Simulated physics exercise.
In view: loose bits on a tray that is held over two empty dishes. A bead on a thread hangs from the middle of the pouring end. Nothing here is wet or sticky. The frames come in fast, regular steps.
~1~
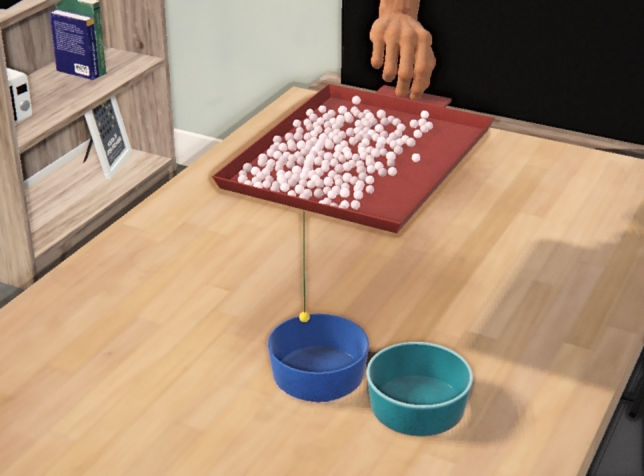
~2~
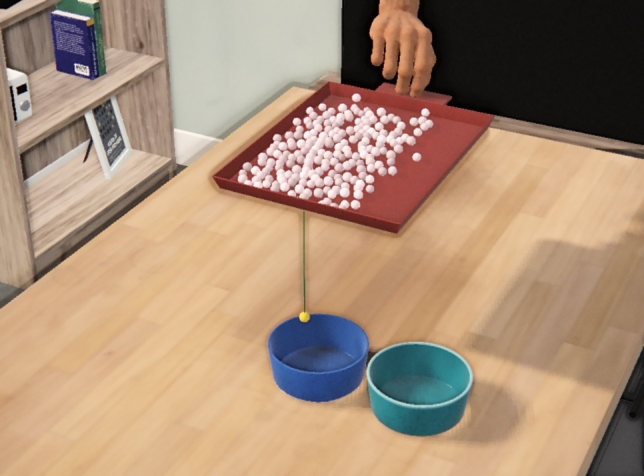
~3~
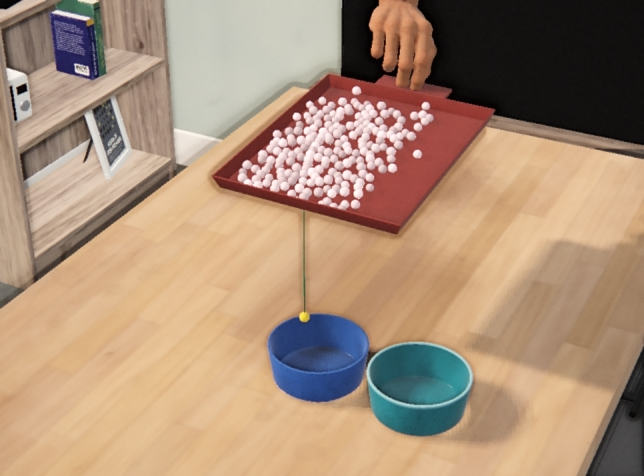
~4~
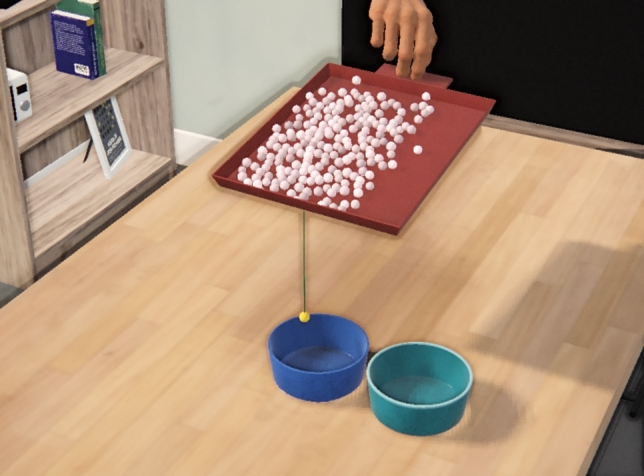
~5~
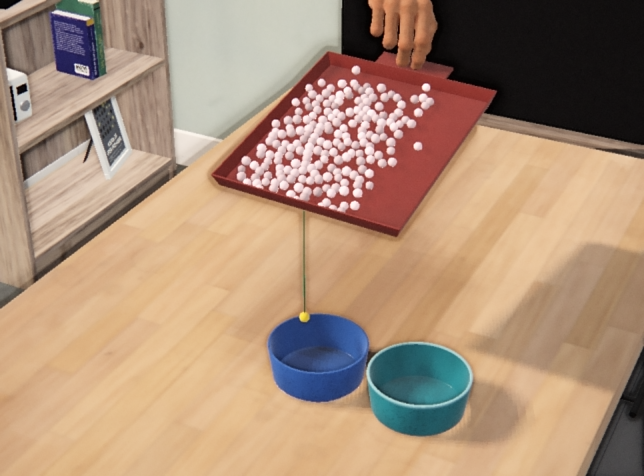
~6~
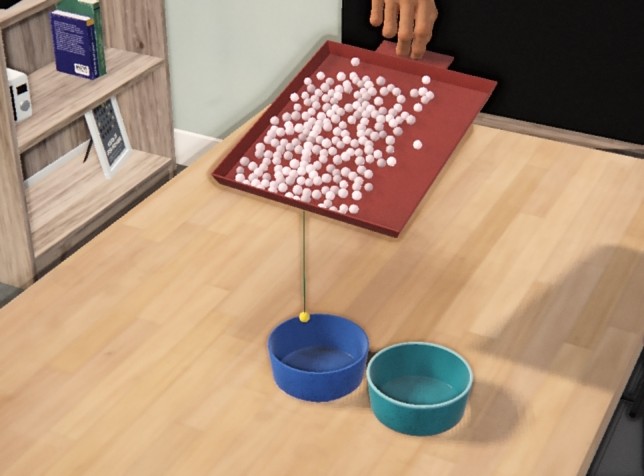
A red tray heaped toward its left side with small pinkish-white balls is held by a hand above a light wooden table, seen from above at an angle, with shelves at the left. Below the tray, a yellow bead hangs on a thread near a blue dish and a teal dish, both empty. The tray starts level, then the hand slowly raises its far end, slightly tilting it toward the dishes, while the balls shift slightly and the camera stays still.
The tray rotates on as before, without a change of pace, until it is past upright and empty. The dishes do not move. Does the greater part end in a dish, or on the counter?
Caught overall: Over half.
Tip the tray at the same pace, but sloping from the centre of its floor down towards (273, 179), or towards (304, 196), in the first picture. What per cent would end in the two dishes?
In turn 0 and 20 in a hundred.
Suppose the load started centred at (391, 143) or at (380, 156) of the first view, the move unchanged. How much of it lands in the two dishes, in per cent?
About 70 and 80 per cent.
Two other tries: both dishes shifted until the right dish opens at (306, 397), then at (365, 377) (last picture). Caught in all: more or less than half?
The first try: Less than half. The second: Over half.
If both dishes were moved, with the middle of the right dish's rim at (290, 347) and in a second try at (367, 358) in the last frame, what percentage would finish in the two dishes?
The first gives 30 %, the second 80 %.
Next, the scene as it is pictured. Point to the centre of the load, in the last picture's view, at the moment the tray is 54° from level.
Close to (339, 209).
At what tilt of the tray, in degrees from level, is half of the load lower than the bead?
Around 75° of tilt.
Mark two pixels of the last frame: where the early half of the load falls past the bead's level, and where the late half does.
First near (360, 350), later near (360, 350).
Soon, tray tipped steeply; most on the tray; a small part in the right dish; a small part in the left dish; a stray few outside both; a small part in the air.
A while on, tray tipped right over; a stray few on the tray; about a third in the right dish; about a third in the left dish; about a quarter outside both; a small part in the air.
Towards the end, tray tipped past a quarter turn; about a third in the right dish; about a third in the left dish; about a quarter outside both.
Finally, tray tipped past a quarter turn; about a third in the right dish; about a third in the left dish; about a quarter outside both.
